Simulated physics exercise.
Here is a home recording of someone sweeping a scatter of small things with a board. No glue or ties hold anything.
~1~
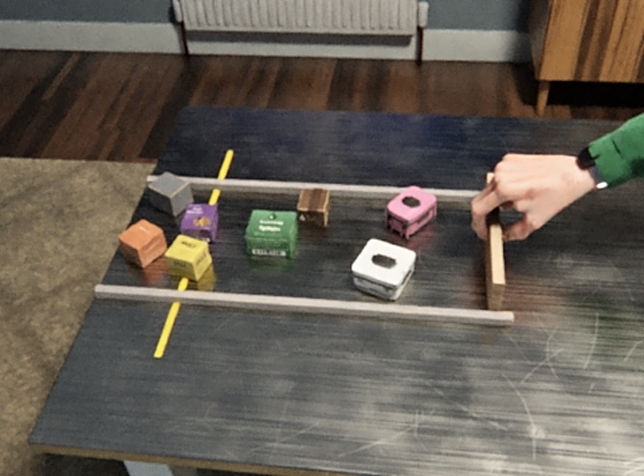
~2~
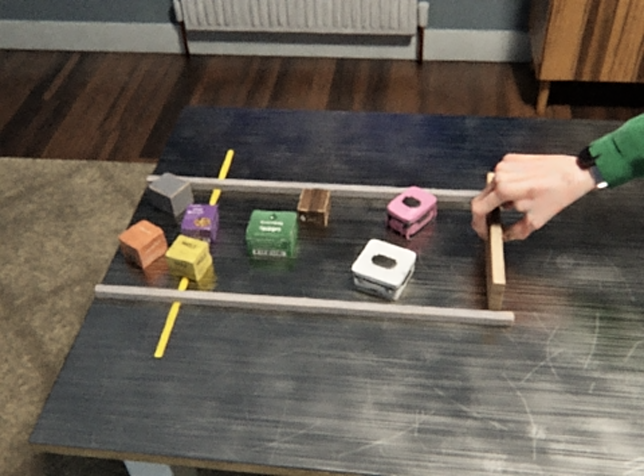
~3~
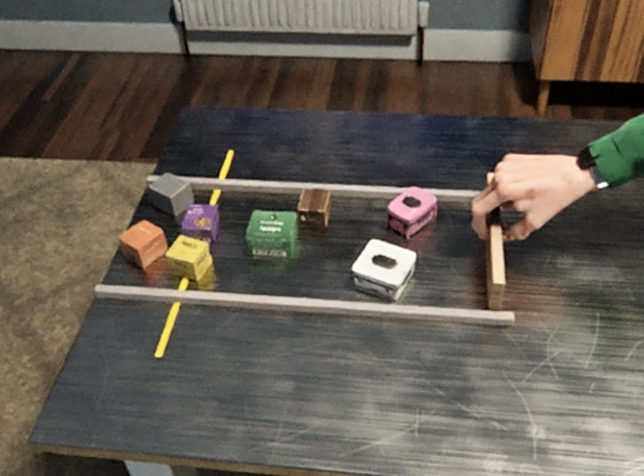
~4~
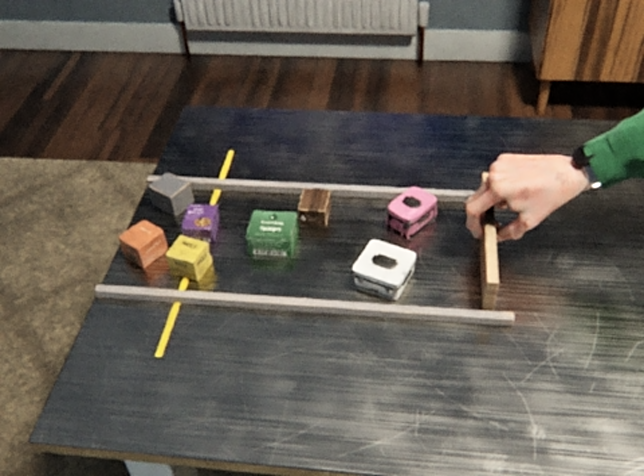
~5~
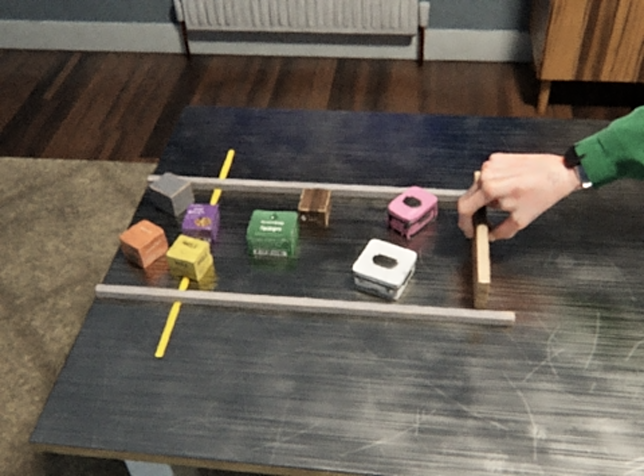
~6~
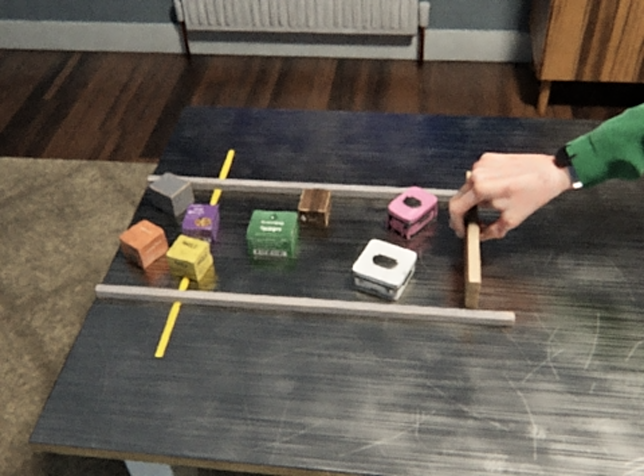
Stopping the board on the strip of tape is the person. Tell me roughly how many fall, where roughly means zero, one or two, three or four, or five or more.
Roughly, one or two fall.
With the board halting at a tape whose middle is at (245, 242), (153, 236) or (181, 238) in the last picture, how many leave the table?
In order, the counts are 0, 6 and 4.
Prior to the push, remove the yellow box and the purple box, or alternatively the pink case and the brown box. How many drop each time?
You'd count 1 the first time and 1 the second time.
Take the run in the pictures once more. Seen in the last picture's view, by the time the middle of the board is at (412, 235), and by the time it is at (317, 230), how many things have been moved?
First 2 and then 4.
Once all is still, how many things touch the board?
Contact count: 2.
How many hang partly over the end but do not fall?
Count of overhanging things: 3.
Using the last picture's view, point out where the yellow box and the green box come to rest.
Look around (118, 265) for the first and around (152, 236) for the second.
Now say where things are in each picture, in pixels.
In the first frame, orange box (143, 243); grey block (171, 194); purple box (200, 223); board (493, 240); tape (199, 239).
In the second frame, grey block (171, 194); green box (272, 233).
In the third frame, purple box (201, 224); yellow box (189, 259).
In the fourth frame, orange box (144, 244); board (487, 239).
In the fifth frame, grey block (172, 194); brown box (315, 207).
In the sixth frame, orange box (144, 244); grey block (172, 194); purple box (202, 223); board (471, 239); tape (200, 239).
Soon after, none off yet; orange box at rest near (144, 244); grey block at rest near (172, 194); purple box at rest near (202, 223).
After that, none off yet; orange box moving near (136, 246); grey block moving near (170, 192); purple box displaced about its own width near (161, 221).
In the end, the number that fall off is one or two; gone, orange box.
